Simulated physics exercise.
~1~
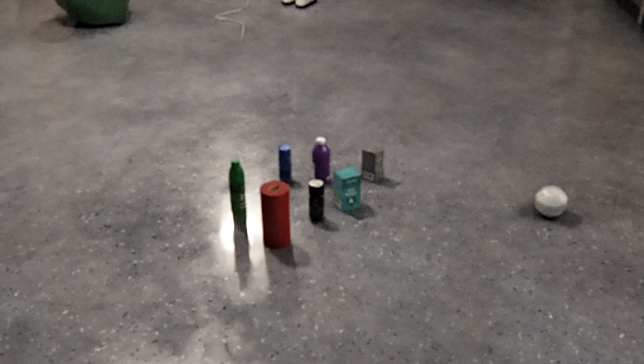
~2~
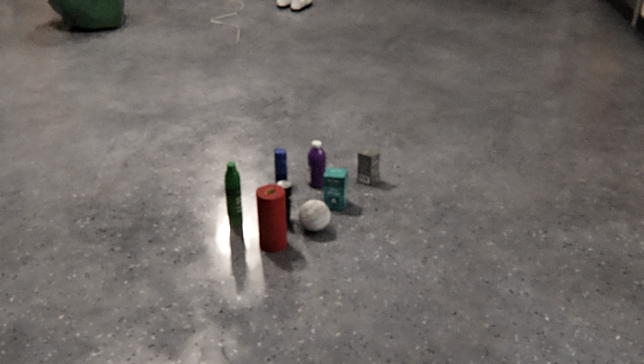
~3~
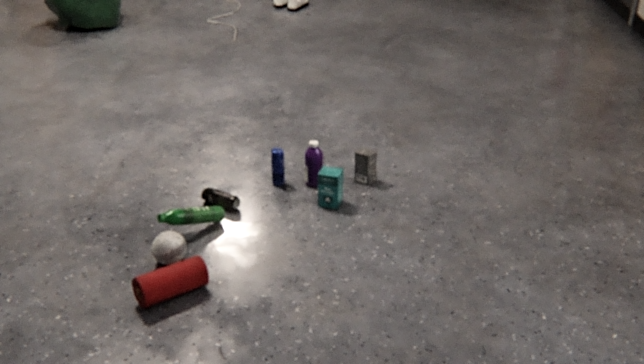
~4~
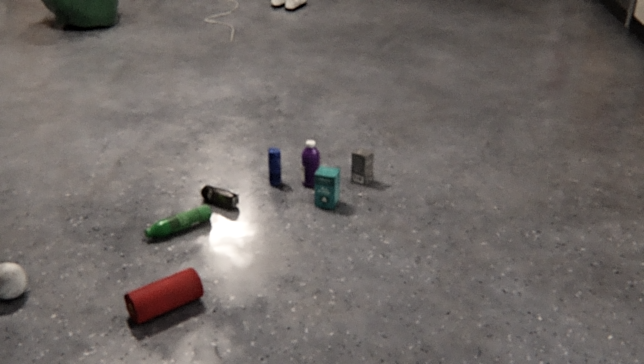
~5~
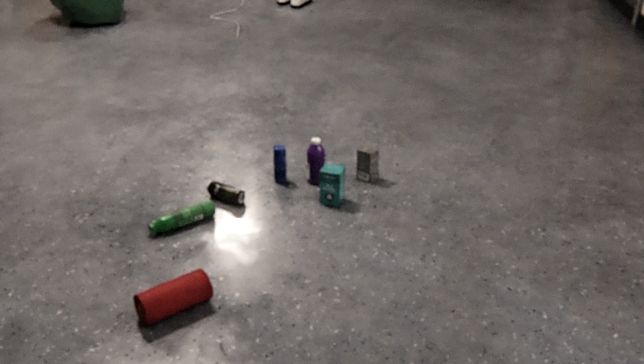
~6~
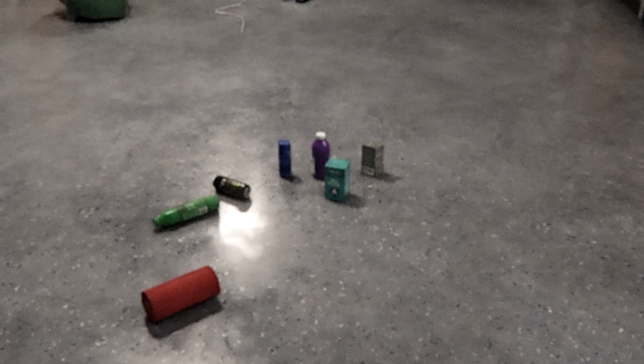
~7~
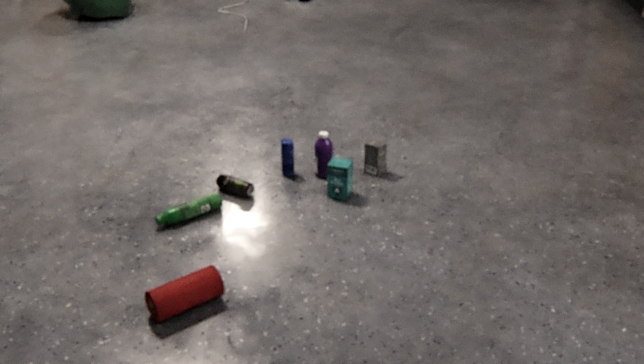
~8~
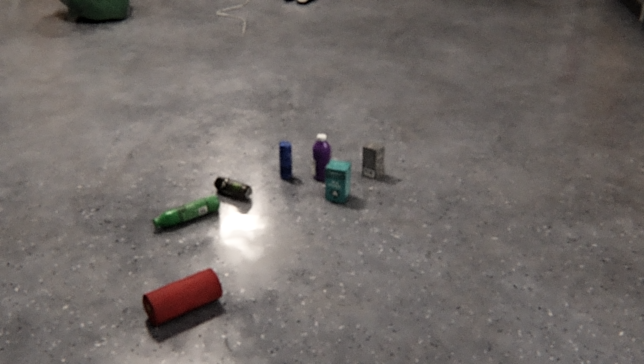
A white ball rolls in from the right across a speckled grey floor, seen from slightly above by a gently swaying camera. Ahead of it stands a loose cluster, with a green bottle and red roll at the left, a black can and turquoise carton near the middle, and a blue can, purple bottle and grey carton behind. The ball runs in among the front items, and the black can, green bottle and red roll go over toward the left. It rolls on out of view at the left. The three toppled things lie still, while the other four remain upright.
